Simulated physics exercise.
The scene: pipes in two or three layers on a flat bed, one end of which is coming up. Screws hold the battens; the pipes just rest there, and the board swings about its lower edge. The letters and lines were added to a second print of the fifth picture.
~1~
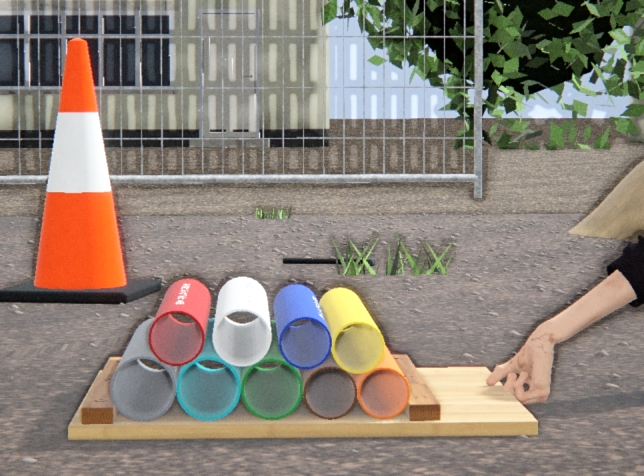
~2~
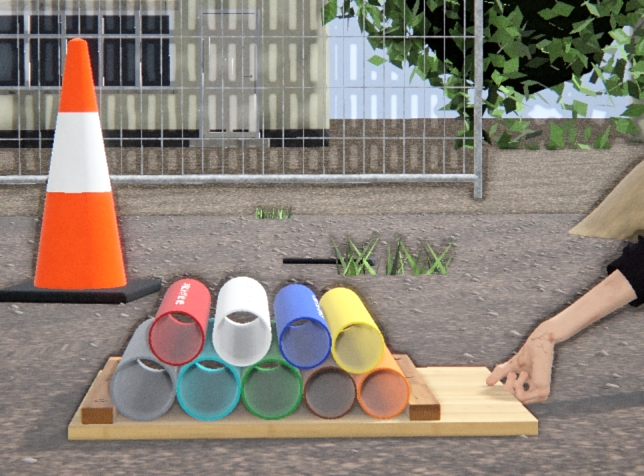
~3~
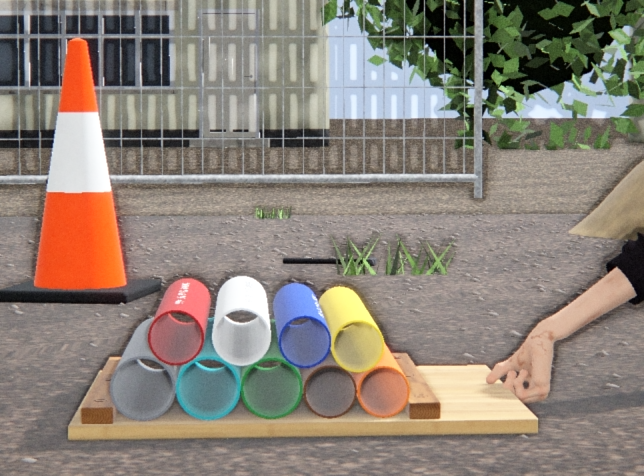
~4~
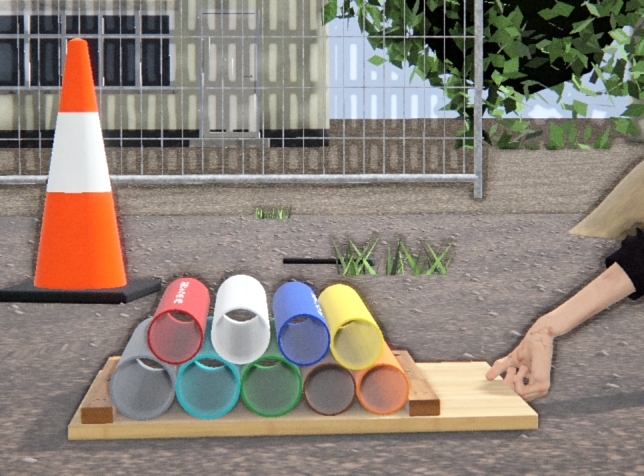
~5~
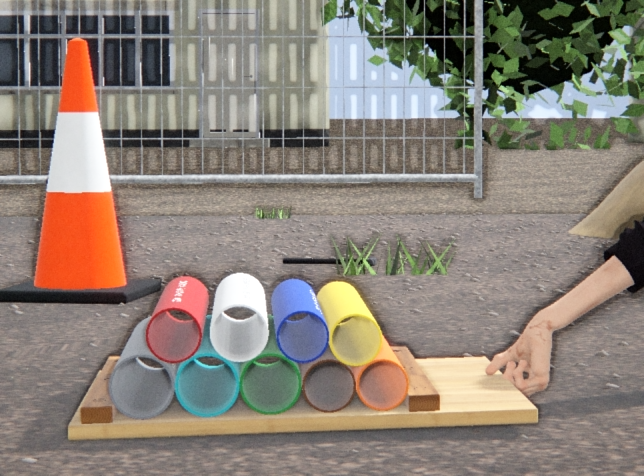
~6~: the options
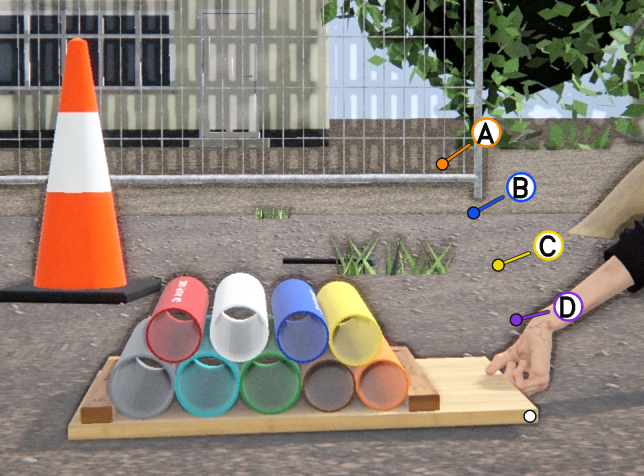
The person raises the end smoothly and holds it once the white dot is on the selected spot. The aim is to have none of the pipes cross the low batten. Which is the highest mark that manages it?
Mark B is as high as it can go.
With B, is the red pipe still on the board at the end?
Yes.
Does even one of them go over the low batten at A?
Yes.
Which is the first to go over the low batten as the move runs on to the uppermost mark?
First is the red one.
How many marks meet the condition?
Three of them.
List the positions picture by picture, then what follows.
The first frame shows yellow pipe (358, 347); blue pipe (306, 343); board (299, 392).
The second frame shows board (299, 392); grey pipe (143, 389).
The third frame shows board (299, 391); orange pipe (383, 392); yellow pipe (358, 346); white pipe (241, 337).
The fourth frame shows board (299, 390); grey pipe (142, 388); turquoise pipe (208, 387).
The fifth frame shows board (298, 387); grey pipe (142, 387); turquoise pipe (207, 385).
On the copy, A at (443, 164); B at (474, 213); C at (498, 265); D at (516, 320); the white dot at (530, 416).
On B. First, board at 17°.
Then, board at 28°.
Finally, board at 28°, none over the low batten.
By contrast, A four over the low batten (red, white, yellow, blue); C none over the low batten; D none over the low batten.
